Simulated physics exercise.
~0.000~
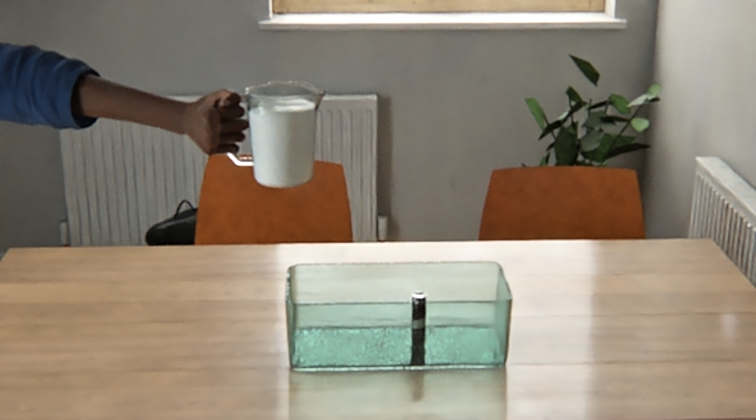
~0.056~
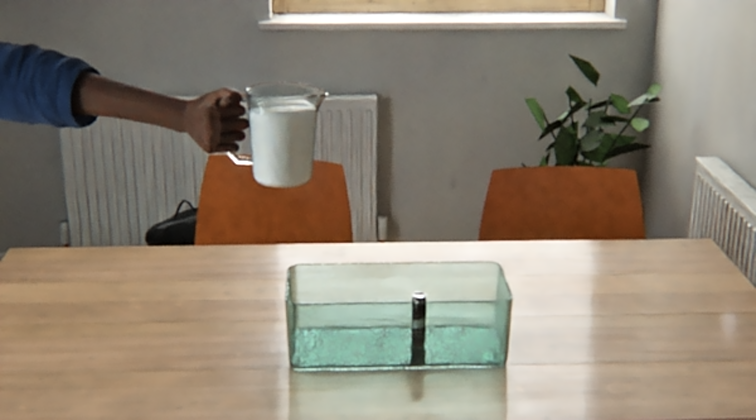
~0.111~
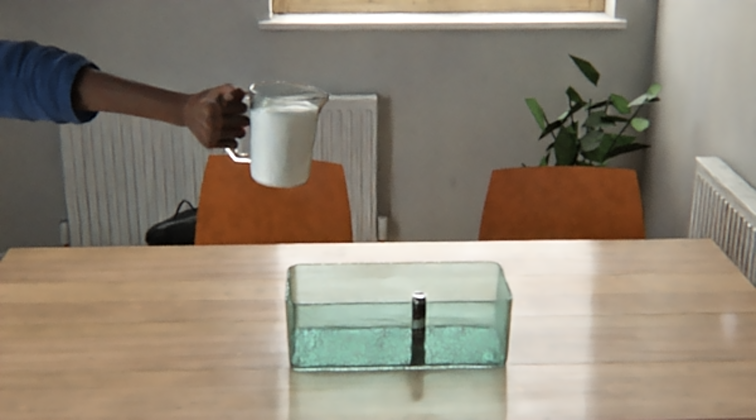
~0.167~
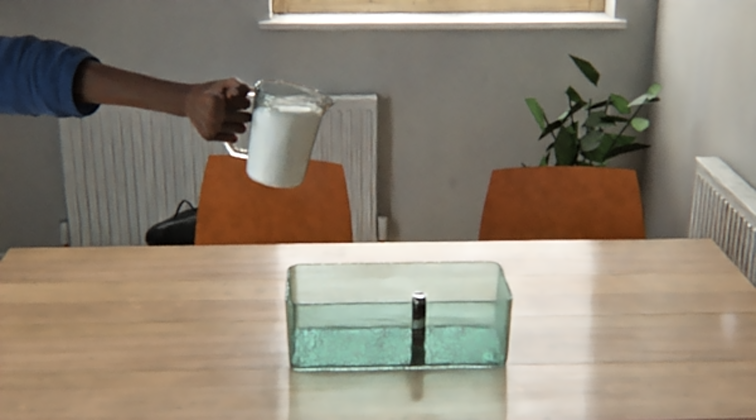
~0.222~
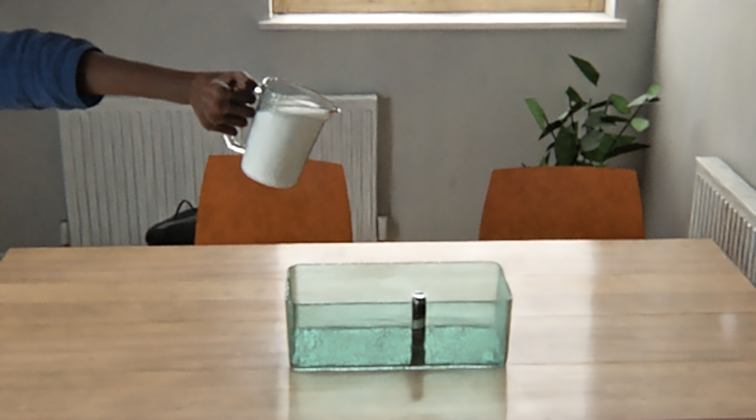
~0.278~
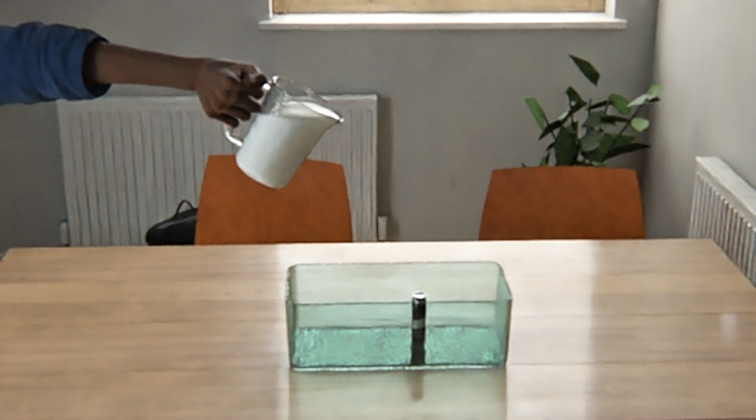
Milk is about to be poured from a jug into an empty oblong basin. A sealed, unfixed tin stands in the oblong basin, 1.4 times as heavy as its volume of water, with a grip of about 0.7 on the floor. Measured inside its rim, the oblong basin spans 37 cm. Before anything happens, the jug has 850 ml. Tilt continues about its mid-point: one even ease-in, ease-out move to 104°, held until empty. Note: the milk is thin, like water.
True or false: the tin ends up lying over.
True.
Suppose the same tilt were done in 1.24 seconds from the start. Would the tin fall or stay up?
Then the tin tumbles.
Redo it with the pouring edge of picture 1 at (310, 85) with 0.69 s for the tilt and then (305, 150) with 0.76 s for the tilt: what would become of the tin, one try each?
Run one: It does not tip. Run two: It does not tip.
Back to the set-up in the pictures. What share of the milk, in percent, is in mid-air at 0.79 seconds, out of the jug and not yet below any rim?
About 34 per cent.
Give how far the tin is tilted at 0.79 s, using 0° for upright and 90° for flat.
I'd say it's tipped close to 25 degrees.
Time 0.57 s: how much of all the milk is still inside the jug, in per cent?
Still held: Roughly 66 % of the total.
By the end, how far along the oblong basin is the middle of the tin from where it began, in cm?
The tin's middle ends up about 9.5 cm along the basin.
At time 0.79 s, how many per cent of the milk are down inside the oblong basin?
Looks like about 44 % of the whole amount.
After 0.57 s the tilt is 89° and 66 per cent is still to pour; the tin stands where it began.
After 0.79 s the tilt is 104° and 21 per cent is still to pour; the tin leans 24°.
After 1.01 s the tilt is 104° and 3 per cent is still to pour; the tin lies on its side.
After 1.26 s the tilt is 104° and 0 per cent is still to pour; the tin lies on its side.
In the end the tin lies on its side.
